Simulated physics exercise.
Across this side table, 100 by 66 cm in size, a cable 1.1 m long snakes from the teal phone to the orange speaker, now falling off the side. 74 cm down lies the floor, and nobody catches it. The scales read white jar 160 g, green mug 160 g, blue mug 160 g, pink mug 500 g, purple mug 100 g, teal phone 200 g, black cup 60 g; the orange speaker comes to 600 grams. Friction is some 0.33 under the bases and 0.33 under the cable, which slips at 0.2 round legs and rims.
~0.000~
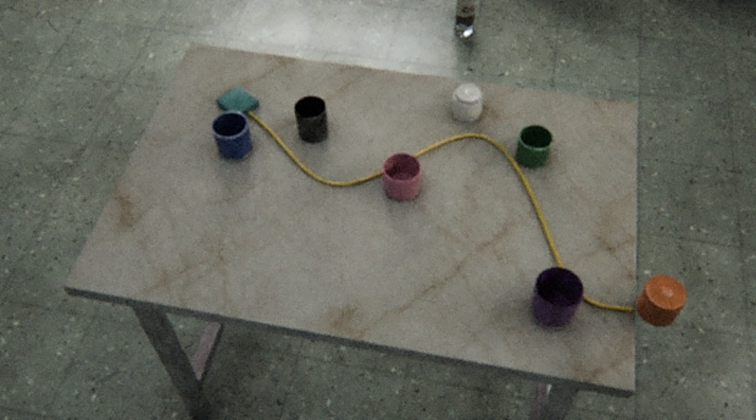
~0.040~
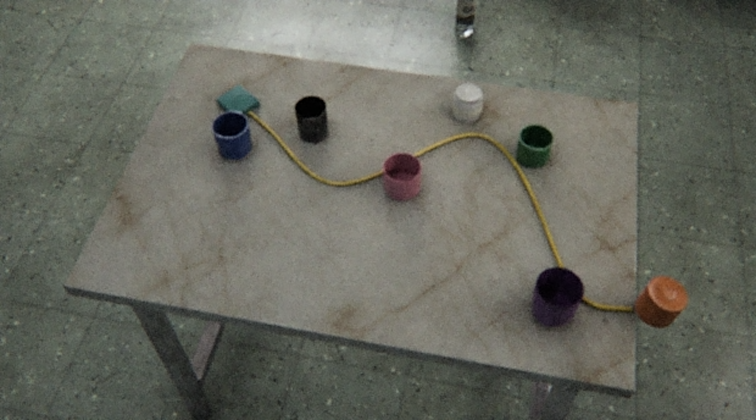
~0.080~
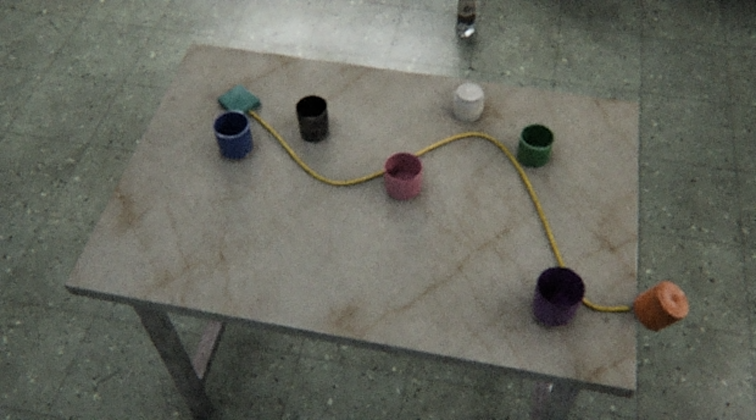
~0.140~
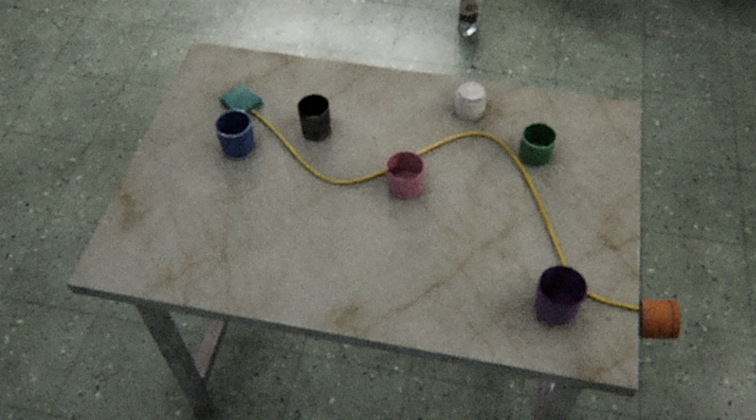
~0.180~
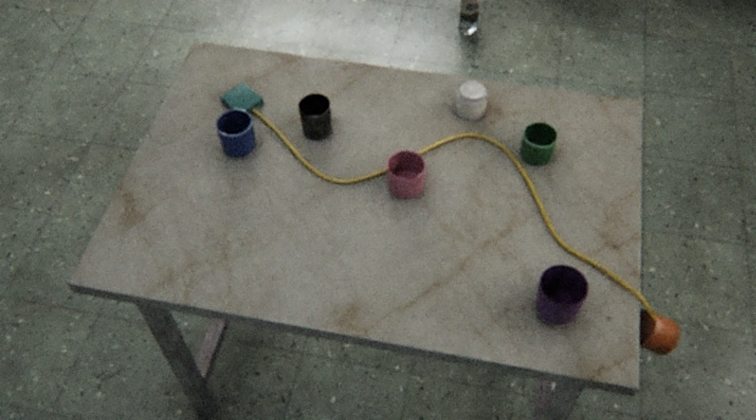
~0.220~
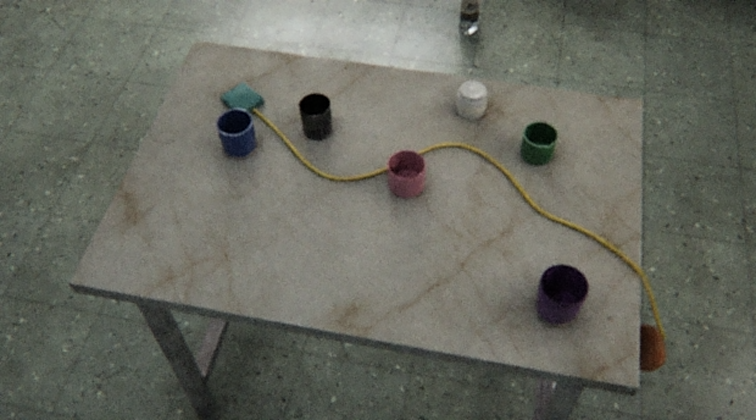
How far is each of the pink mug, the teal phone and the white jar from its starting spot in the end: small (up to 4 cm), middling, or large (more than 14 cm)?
The pink mug ends a middling distance away, the teal phone ends a large distance away, the white jar ends only a small distance away.
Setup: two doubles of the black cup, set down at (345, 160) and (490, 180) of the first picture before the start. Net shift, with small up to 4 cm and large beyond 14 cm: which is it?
In order they come out high and high.
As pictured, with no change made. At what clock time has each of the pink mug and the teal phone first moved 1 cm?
Approx. times - pink mug: 0.50 s, teal phone: 0.32 s.
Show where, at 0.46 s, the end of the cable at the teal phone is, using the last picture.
About (381, 152).
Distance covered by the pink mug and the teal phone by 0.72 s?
Approx. shifts - pink mug: 6 cm; teal phone: 60 cm.
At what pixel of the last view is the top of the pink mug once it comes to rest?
End position in the last picture: Approx. (431, 185).
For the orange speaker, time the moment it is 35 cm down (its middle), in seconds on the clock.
That comes at 0.32 seconds.
By 0.5 s, the cable's tail end at (381, 152); teal phone 29 cm off its start, black cup 10 cm off its start, orange speaker over the edge.
By 0.7 s, the cable's tail end at (529, 186); teal phone 60 cm off its start, pink mug 7 cm off its start, orange speaker over the edge.
By 1.0 s, the cable's tail end at (574, 186); teal phone 67 cm off its start at (556, 176), pink mug 7 cm off its start at (431, 185), orange speaker over the edge.
By 1.2 s, the cable's tail end at (574, 186); teal phone 67 cm off its start, pink mug 7 cm off its start, orange speaker over the edge.
By 2.4 s, the cable's tail end at (574, 186); teal phone 67 cm off its start at (556, 176), pink mug 7 cm off its start at (431, 185), white jar 0 cm off its start at (473, 89), orange speaker over the edge.
